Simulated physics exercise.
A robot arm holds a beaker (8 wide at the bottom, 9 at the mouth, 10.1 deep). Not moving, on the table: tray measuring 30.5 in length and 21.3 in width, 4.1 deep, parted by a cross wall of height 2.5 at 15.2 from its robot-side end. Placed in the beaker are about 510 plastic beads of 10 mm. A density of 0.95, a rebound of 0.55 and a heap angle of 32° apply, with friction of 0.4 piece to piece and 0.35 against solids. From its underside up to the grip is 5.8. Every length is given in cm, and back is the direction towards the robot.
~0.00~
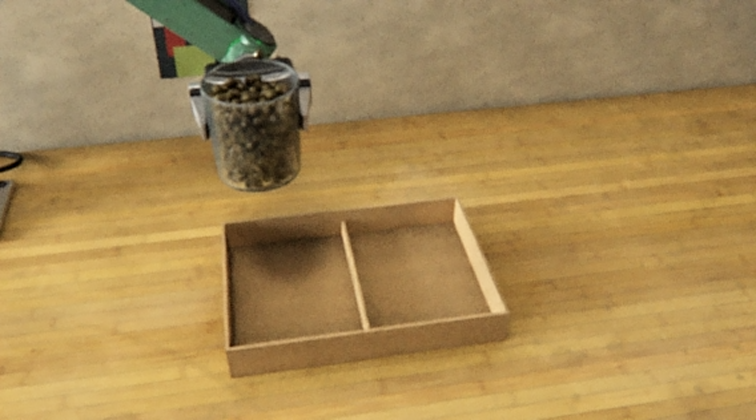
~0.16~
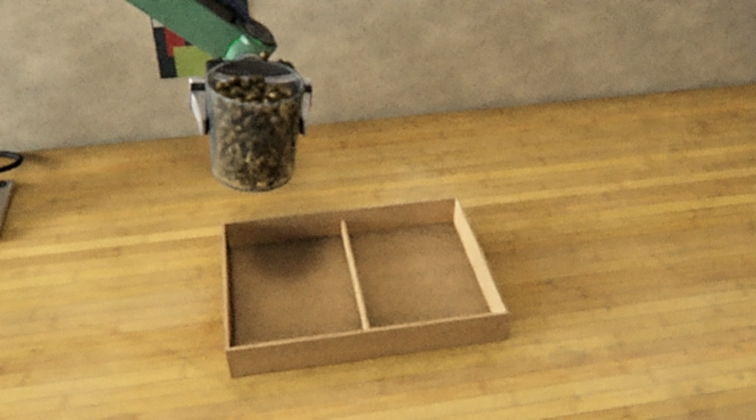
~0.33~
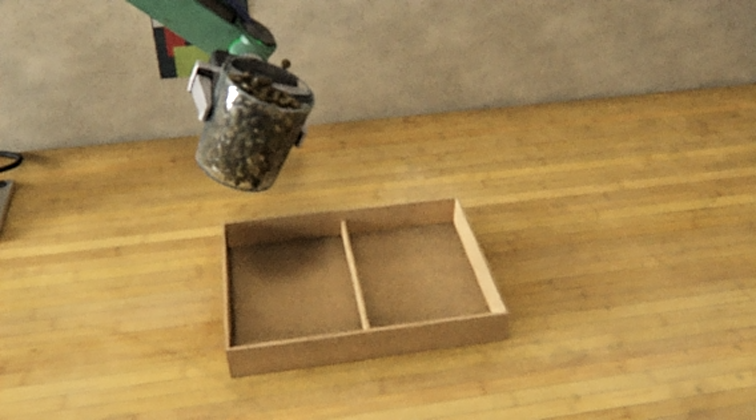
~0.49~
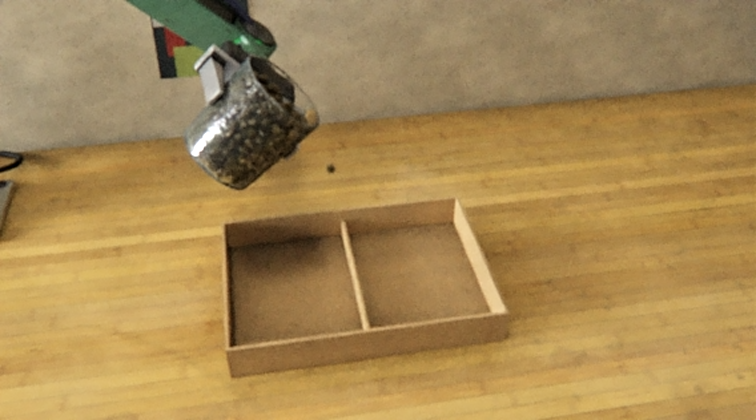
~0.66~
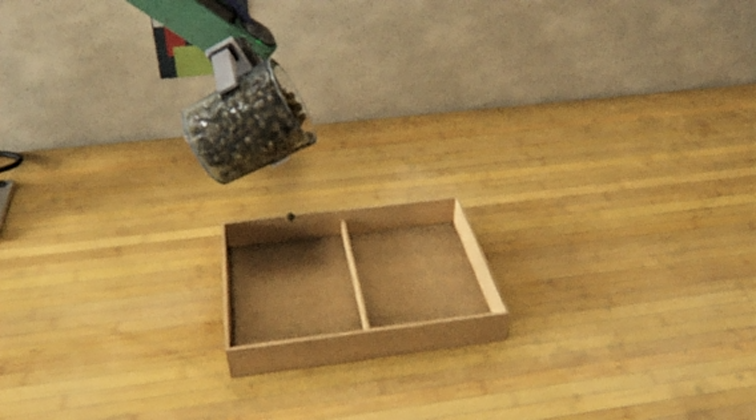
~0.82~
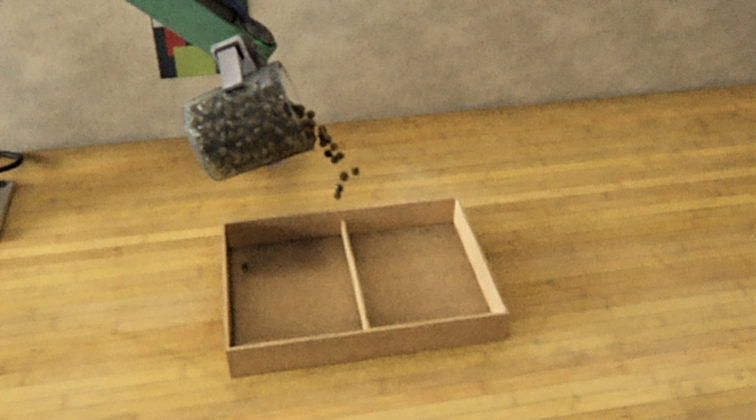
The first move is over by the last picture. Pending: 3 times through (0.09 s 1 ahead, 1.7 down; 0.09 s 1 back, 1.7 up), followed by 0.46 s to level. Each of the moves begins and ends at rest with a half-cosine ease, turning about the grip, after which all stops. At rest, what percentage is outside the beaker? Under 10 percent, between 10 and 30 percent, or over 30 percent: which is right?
The right one is between 10 and 30 percent.
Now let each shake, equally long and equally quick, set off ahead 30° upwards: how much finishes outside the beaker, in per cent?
I'd reckon around 45 per cent.
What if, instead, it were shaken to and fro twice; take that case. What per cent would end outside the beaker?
About 15 per cent in that case.
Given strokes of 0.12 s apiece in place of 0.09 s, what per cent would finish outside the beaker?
That change gives some 15 percent.
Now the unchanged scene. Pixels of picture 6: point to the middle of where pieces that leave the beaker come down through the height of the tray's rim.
Close to pixel (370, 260).
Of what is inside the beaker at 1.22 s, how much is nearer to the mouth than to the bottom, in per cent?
Share in the mouth half: About 45 %.
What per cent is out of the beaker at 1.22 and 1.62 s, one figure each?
At the first time about 10 per cent, at the second about 15 per cent.
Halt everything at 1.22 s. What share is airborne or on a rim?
I'd put it near 3 per cent.
After 1.22 s, tilted 71° forward, highest piece 27 above the table; 453 in the beaker, 35 in the far-side part, 9 in the robot-side part, 16 in flight or on a rim.
After 1.62 s, tilted 28° forward, highest piece 28 above the table; 424 in the beaker, 66 in the far-side part, 18 in the robot-side part, 5 in flight or on a rim.
After 2.02 s, level, highest piece 29 above the table; 424 in the beaker, 71 in the far-side part, 18 in the robot-side part.
After 3.07 s, level, highest piece 29 above the table; 424 in the beaker, 71 in the far-side part, 18 in the robot-side part.
At rest, 424 in the beaker, 71 in the far-side part, 18 in the robot-side part. That is 17 % outside the beaker.
